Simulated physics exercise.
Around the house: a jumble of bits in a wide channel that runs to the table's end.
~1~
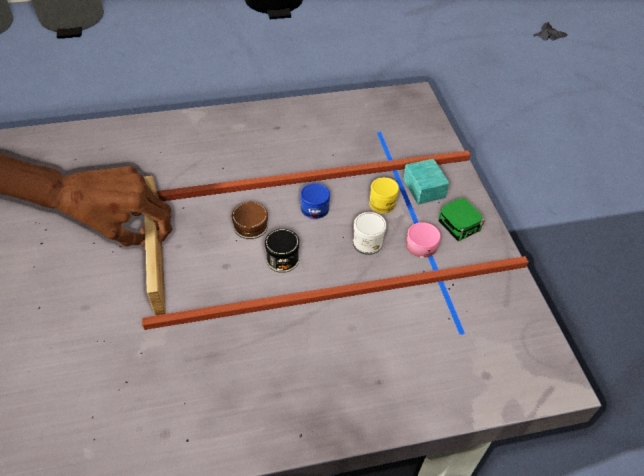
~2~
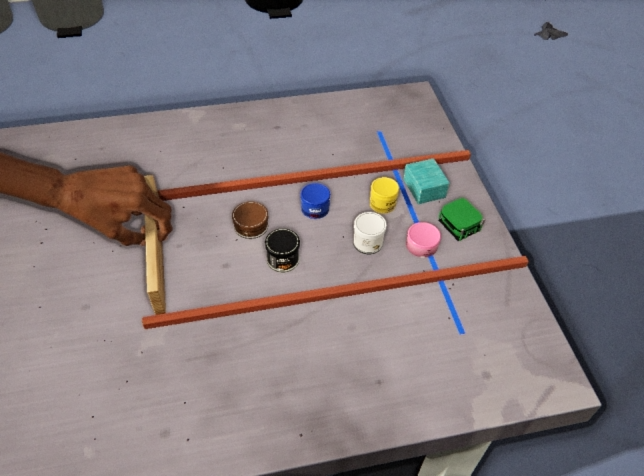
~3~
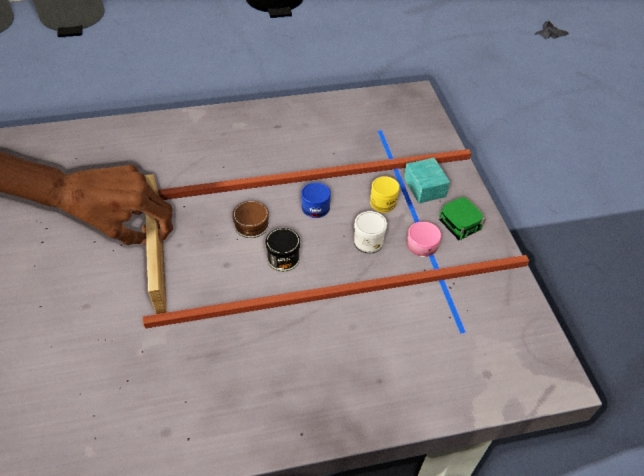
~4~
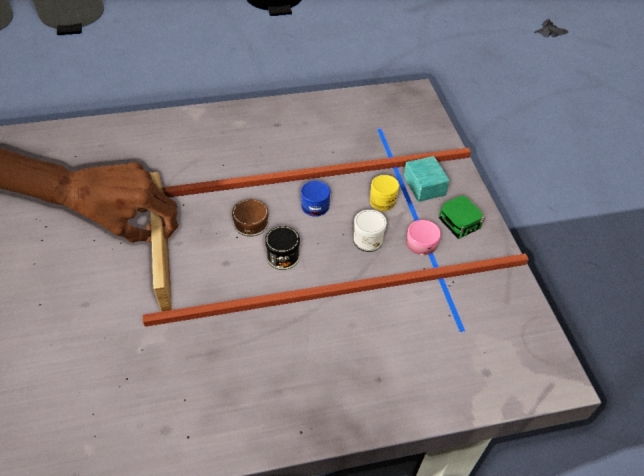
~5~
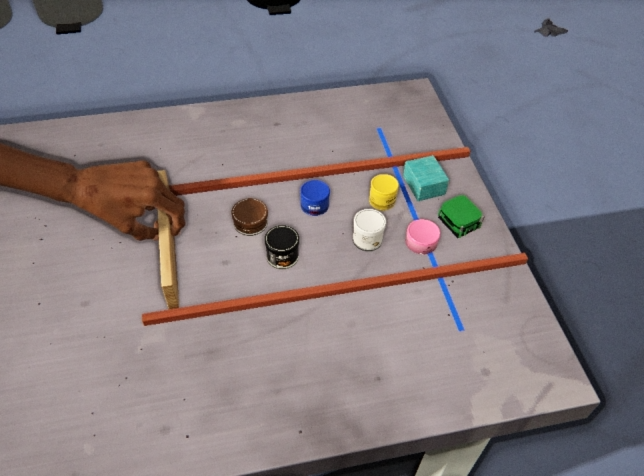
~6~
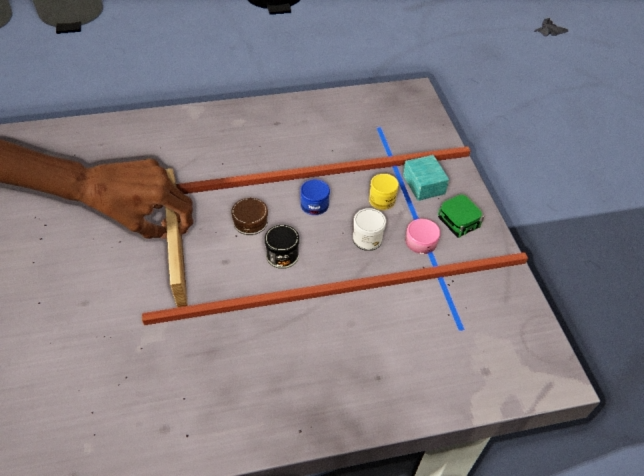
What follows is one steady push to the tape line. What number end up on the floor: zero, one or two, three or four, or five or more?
The number that fall off is zero.
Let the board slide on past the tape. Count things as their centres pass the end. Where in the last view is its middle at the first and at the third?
At (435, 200) for the first, at (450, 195) for the third.
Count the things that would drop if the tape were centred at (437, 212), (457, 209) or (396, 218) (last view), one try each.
Down on the floor: 1, 3 and 0.
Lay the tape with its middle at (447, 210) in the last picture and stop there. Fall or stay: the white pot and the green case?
The white pot survives, the green case tumbles off.
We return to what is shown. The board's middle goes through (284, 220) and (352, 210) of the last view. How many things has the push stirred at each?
By then 3, and 6.
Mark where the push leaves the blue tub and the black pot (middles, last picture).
Near (413, 169) and (439, 222).
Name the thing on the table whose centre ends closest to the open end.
That is the green case.
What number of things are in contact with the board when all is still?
It touches 3.
Soon after, none off yet; green case at rest near (460, 216); turquoise block at rest near (426, 178); pink tub at rest near (423, 236).
After that, none off yet; green case at rest near (463, 216); turquoise block displaced a little near (438, 174); pink tub displaced a little near (440, 238).
In the end, the number that fall off is zero.
